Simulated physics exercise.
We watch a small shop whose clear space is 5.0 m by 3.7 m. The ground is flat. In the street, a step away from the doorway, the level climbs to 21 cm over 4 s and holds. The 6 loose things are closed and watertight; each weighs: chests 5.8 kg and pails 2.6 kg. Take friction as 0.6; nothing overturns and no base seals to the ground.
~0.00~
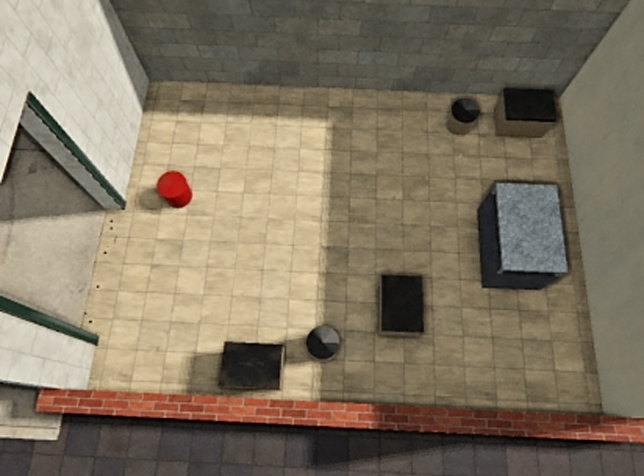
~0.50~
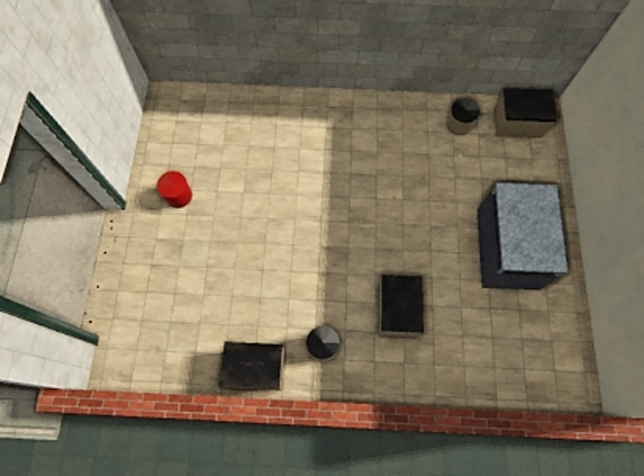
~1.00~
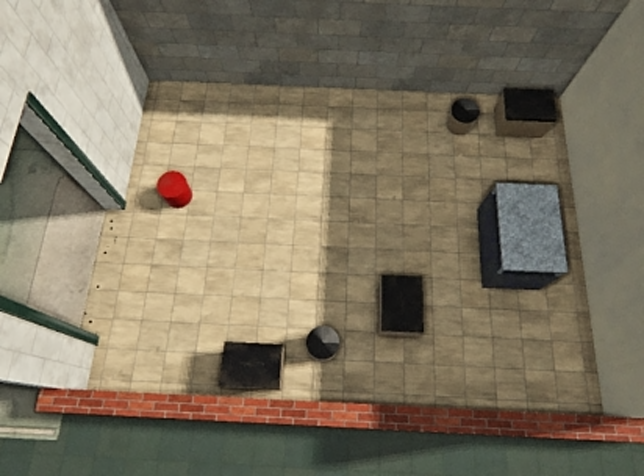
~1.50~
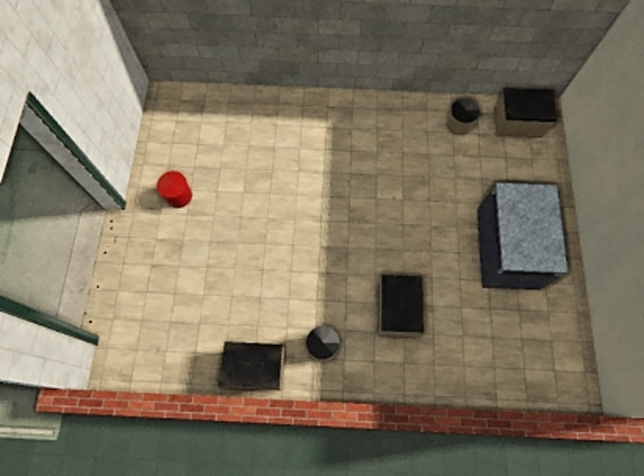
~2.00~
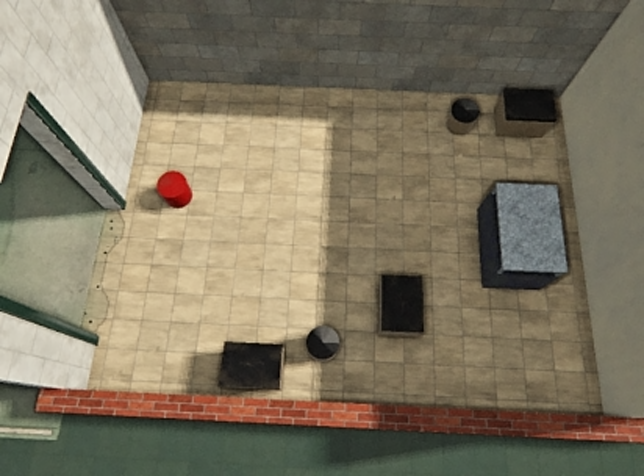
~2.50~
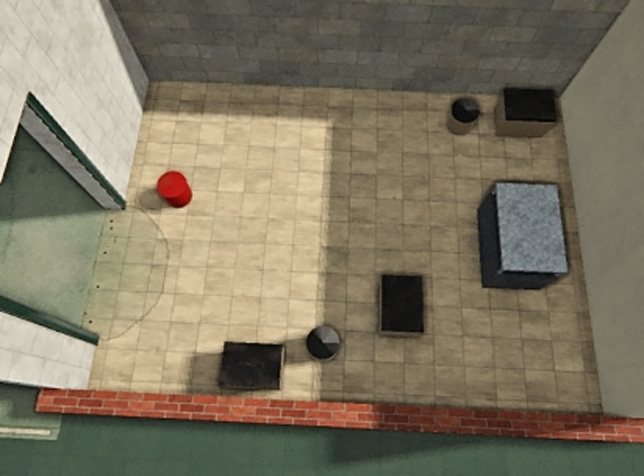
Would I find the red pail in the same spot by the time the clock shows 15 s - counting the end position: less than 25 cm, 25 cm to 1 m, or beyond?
The red pail slides a little.
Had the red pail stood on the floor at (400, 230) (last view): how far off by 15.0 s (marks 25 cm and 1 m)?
It ends far away.
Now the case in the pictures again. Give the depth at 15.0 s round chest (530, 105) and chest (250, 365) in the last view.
About 13 and 14 cm.
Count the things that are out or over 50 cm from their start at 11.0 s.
By then 4.
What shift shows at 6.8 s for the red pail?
About 30 cm.
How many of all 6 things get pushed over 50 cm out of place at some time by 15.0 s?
6 of them.
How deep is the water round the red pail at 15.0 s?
Roughly 5 cm.
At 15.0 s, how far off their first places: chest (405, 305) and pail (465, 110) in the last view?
In that order: 250 cm, 100 cm.
After 3.5 s the red pail is near (172, 184), 0.0 m from its start, aground; 0 afloat.
After 6.8 s the red pail is near (181, 161), 0.3 m from its start, aground; 4 afloat.
After 11.0 s the red pail is near (181, 161), 0.3 m from its start, aground; 5 afloat.
After 15.0 s the red pail is near (219, 170), 0.5 m from its start, afloat; 6 afloat.
